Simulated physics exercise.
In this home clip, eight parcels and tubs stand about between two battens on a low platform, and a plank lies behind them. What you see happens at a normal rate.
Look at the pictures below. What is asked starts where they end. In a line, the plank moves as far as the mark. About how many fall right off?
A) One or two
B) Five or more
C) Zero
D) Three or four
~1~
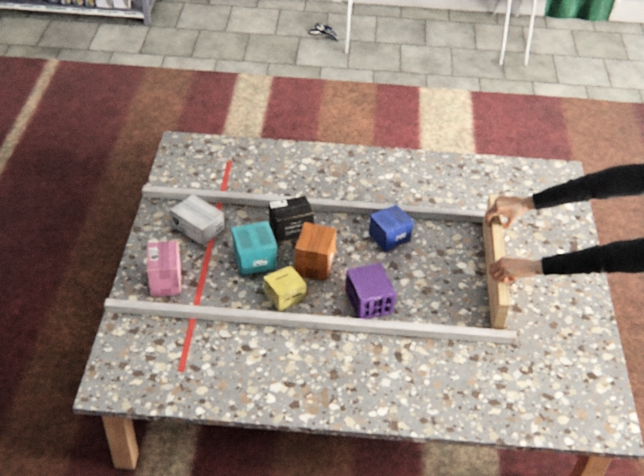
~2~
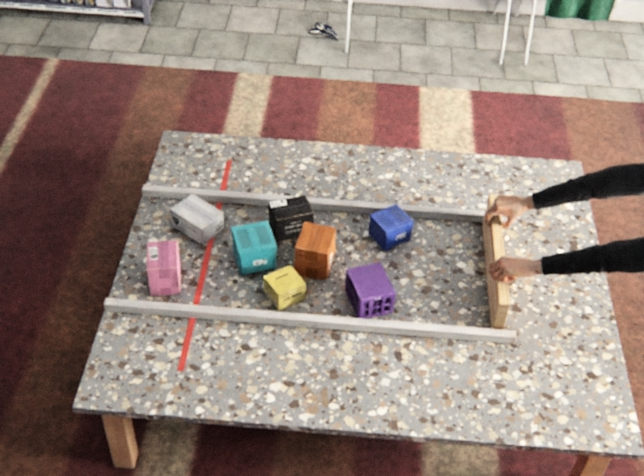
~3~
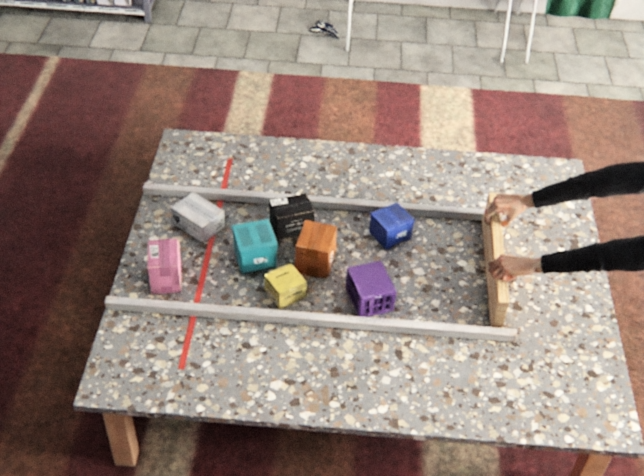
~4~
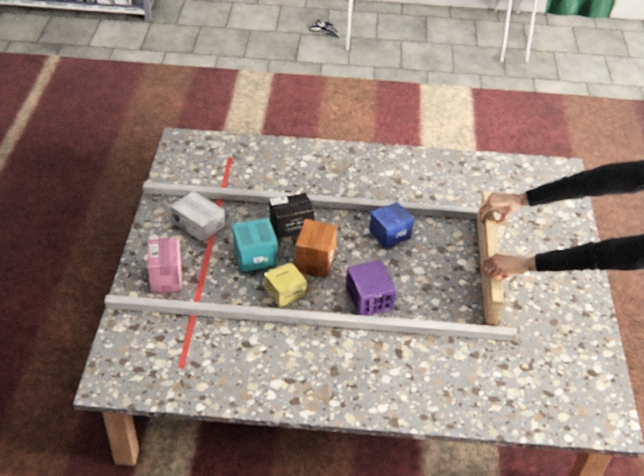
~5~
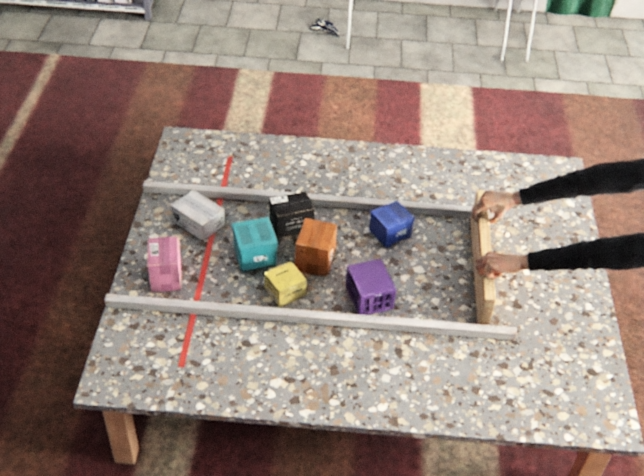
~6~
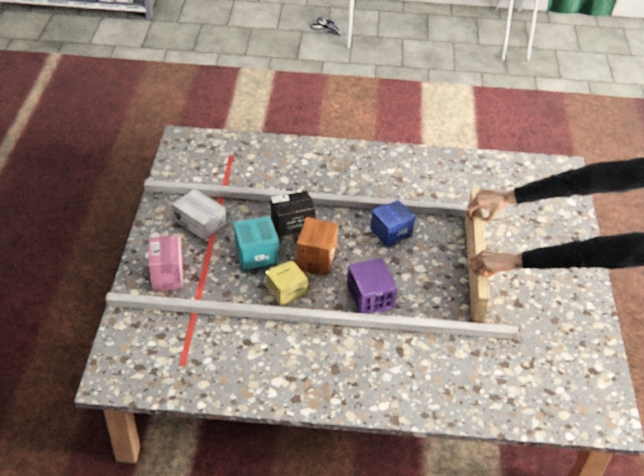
A.
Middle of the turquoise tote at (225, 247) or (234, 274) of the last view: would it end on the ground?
Well, in that order, it hangs on, then it winds up off it.
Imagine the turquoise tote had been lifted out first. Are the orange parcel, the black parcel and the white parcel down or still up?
Outcome: The orange parcel holds its spot, the black parcel holds its spot, the white parcel goes off.
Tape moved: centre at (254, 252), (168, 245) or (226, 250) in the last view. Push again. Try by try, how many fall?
In order: 0, 5 and 0.
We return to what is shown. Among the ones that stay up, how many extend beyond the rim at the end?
I'd say 1 of them.
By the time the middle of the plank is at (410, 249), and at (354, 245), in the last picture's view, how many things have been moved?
First 1, then 3.
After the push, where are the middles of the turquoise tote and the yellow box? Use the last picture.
Final centres, in order: Near (156, 241), near (149, 275).
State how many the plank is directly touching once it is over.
In total, 3.
Early on, none off yet; pink parcel at rest near (166, 263); white parcel at rest near (199, 214); turquoise tote at rest near (256, 244).
A while later, none off yet; pink parcel at rest near (166, 263); white parcel at rest near (199, 214); turquoise tote travelled a little near (239, 245).
Finally, the number that fall off is one or two; lost, white parcel.
